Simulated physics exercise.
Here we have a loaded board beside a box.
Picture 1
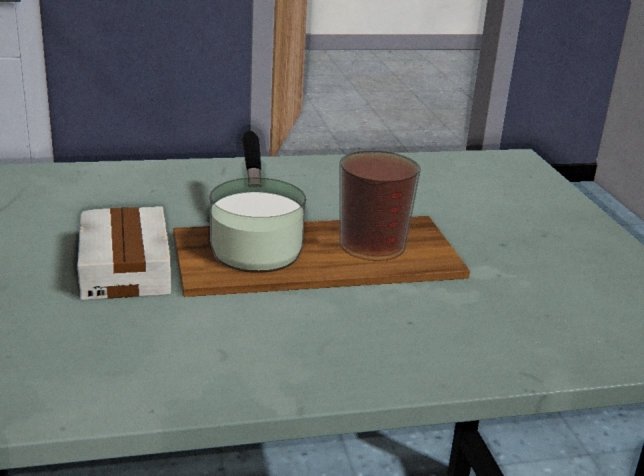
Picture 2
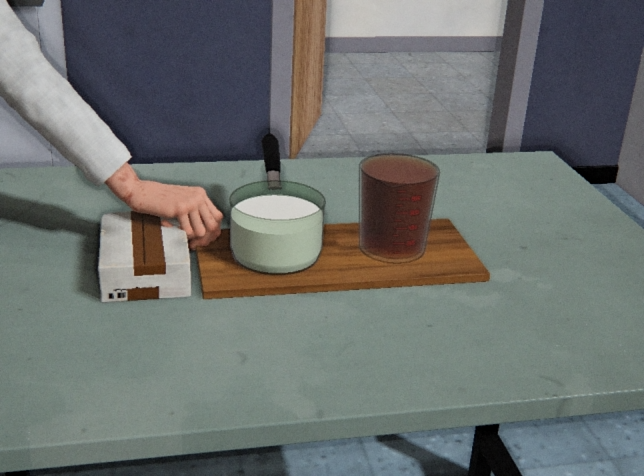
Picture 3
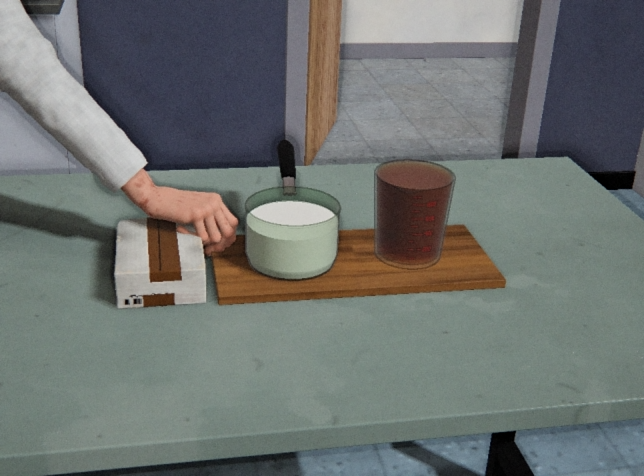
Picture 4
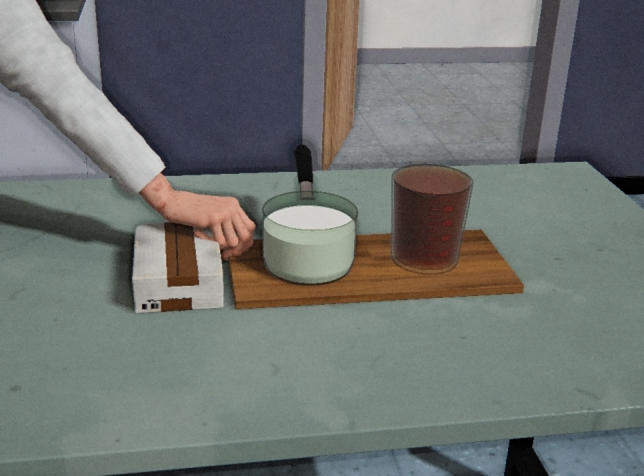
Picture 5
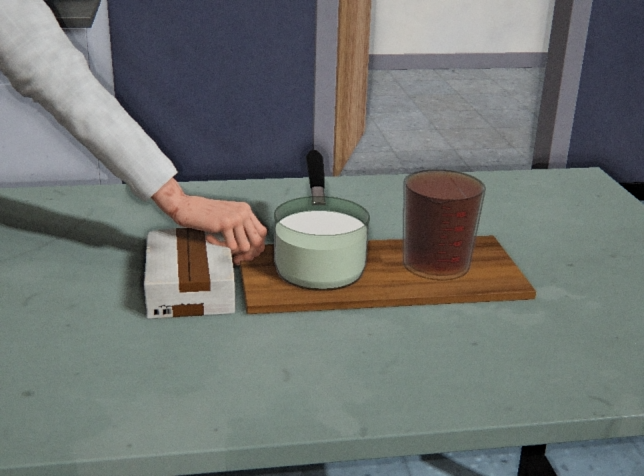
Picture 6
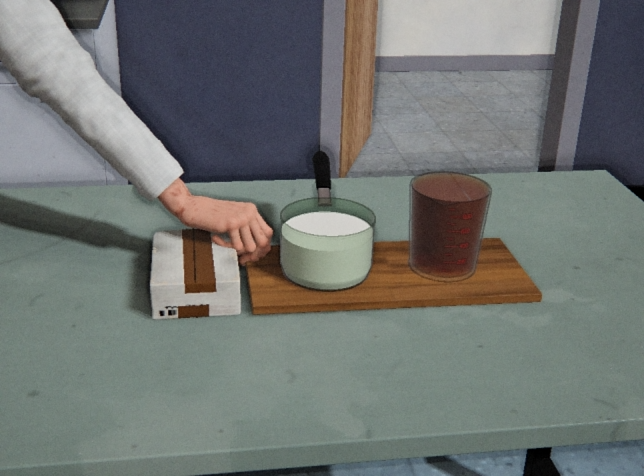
On a green table, a hand reaching in from the left and gripping a wooden board holding a saucepan and jug, barely moving.
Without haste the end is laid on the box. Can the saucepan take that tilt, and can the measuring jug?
The saucepan stays dry outside; the measuring jug slops over.
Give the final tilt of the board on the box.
Near 8 degrees.
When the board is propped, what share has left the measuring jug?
Near 6 in a hundred.
Soon after, the board slopes by about 5°; saucepan, nothing has left it; measuring jug, some has gone over its rim.
Later, the board slopes by about 10°; saucepan, nothing has left it; measuring jug, some has gone over its rim.
In the end, the board slopes by about 8°, resting on the box; saucepan, nothing has left it; measuring jug, some has gone over its rim.
